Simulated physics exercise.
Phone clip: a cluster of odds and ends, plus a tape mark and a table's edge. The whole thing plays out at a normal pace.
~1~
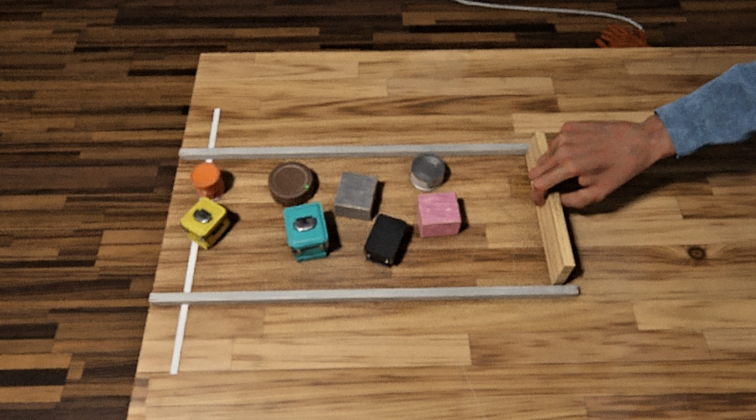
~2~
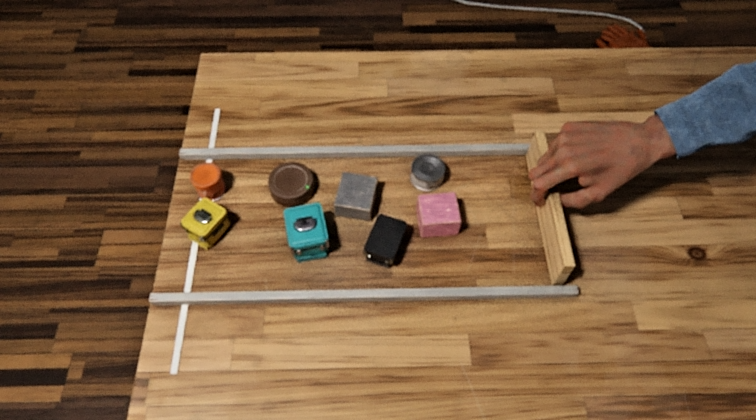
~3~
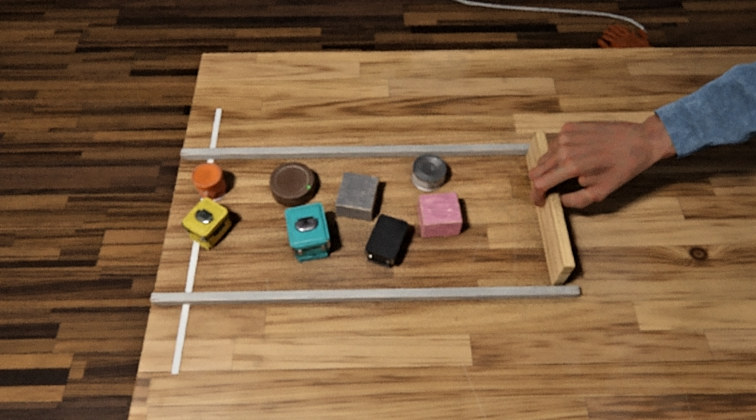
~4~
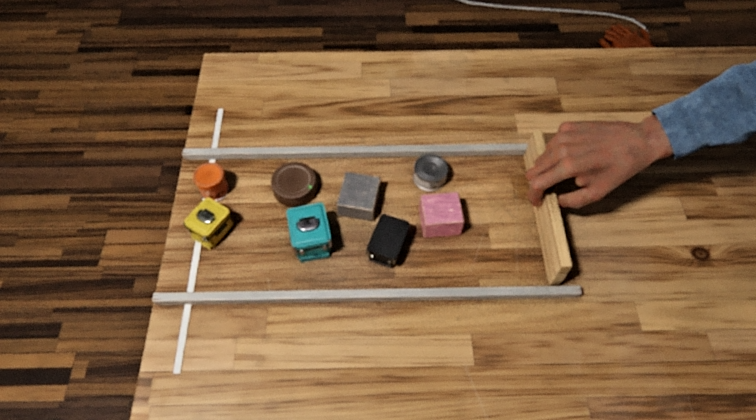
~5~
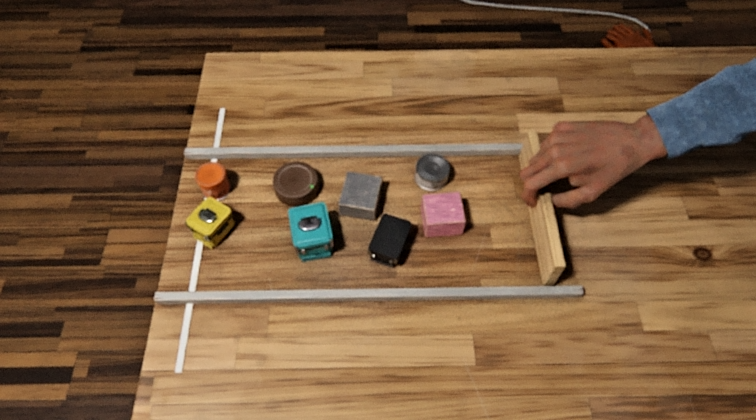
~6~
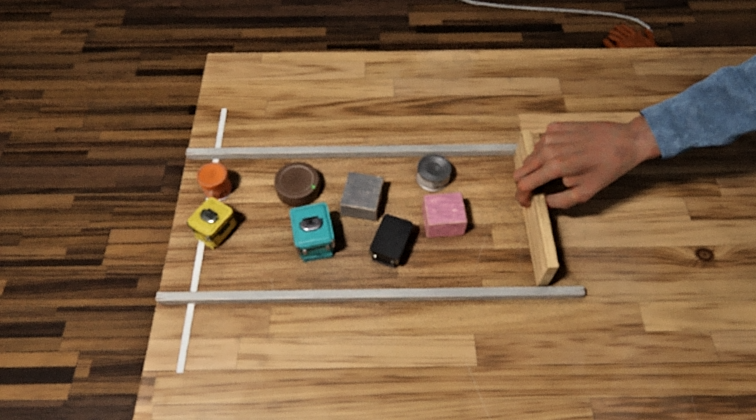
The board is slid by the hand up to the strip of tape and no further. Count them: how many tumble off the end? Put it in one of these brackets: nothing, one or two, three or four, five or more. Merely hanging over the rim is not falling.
Bracket: Five or more.
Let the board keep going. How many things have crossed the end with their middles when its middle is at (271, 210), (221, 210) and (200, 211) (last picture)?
0, 4 and 5.
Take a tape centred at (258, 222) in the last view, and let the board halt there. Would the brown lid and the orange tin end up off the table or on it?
The brown lid keeps its place and the orange tin slips off.
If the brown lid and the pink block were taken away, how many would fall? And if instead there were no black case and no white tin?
The first try gives 3, the second gives 2.
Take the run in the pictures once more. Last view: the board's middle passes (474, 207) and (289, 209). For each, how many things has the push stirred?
At the first point the count is 0, at the second it's 8.
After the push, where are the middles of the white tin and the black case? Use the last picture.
Roughly at (194, 175) and at (171, 270), in that order.
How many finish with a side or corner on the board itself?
My count gives 3.
A little later, none off yet; orange tin at rest near (215, 182); yellow case at rest near (213, 223); brown lid at rest near (298, 184).
Next, none off yet; orange tin shifted a little near (201, 184); yellow case at rest near (211, 223); brown lid shifted about its own width near (236, 172).
When it is over, the number that fall off is five or more; down, grey block, turquoise case, brown lid, yellow case and orange tin.
